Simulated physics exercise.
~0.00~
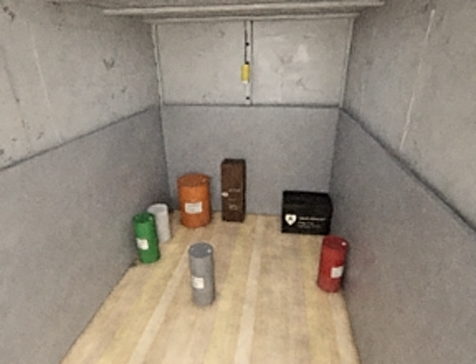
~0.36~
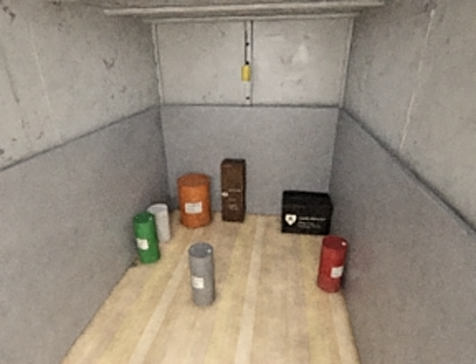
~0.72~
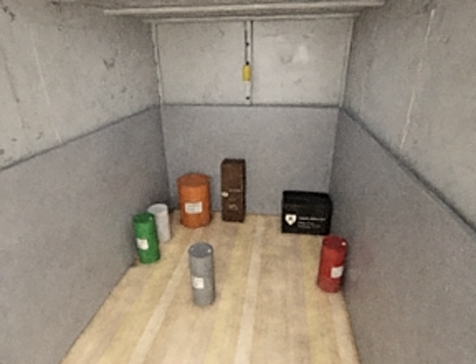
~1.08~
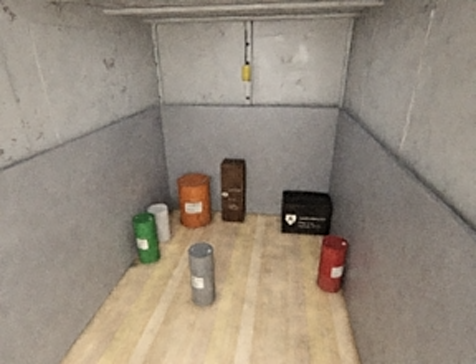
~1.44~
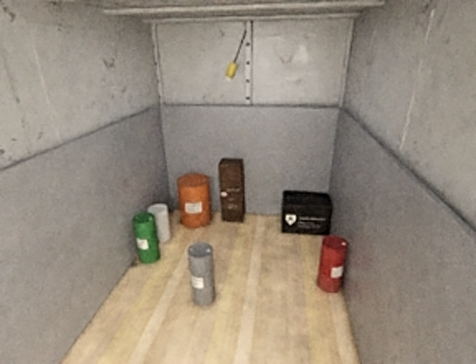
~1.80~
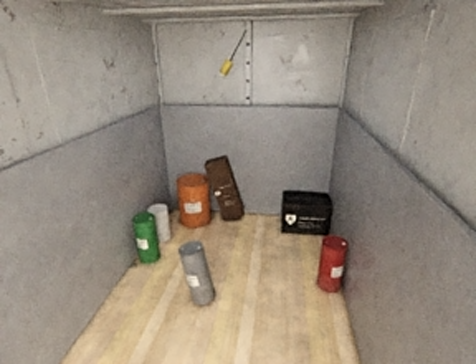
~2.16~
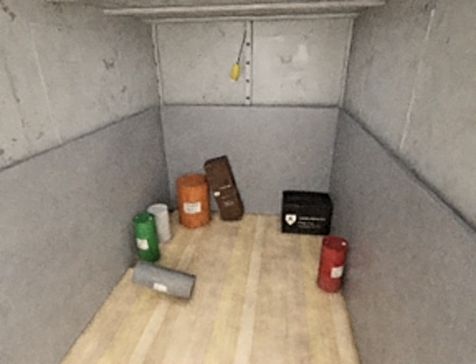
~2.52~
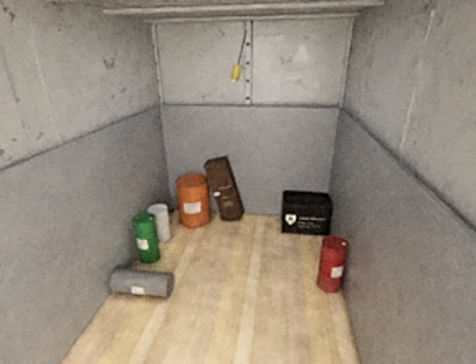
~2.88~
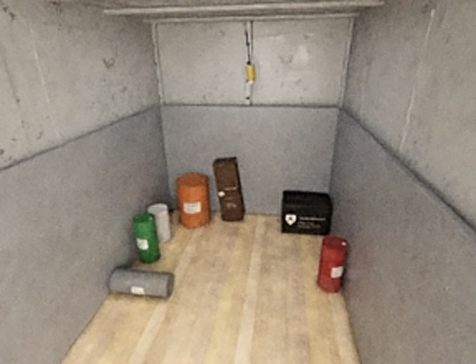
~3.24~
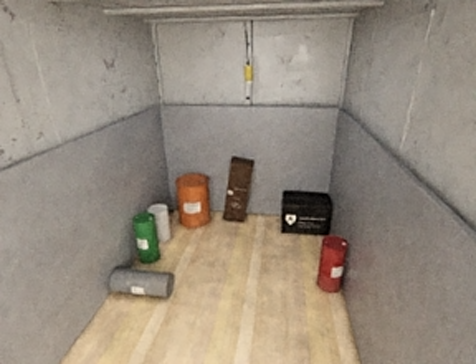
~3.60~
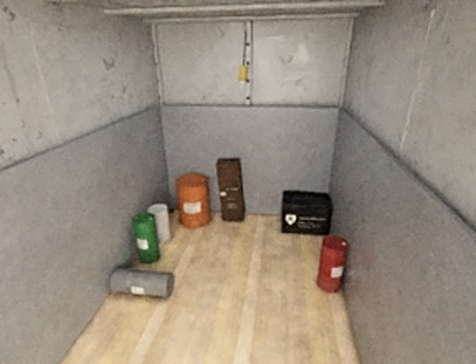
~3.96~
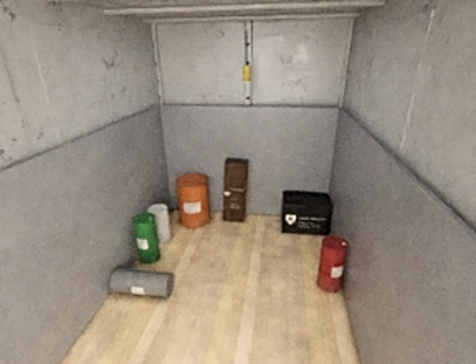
The grey canister tips over and rolls left while the brown box rocks and settles upright.
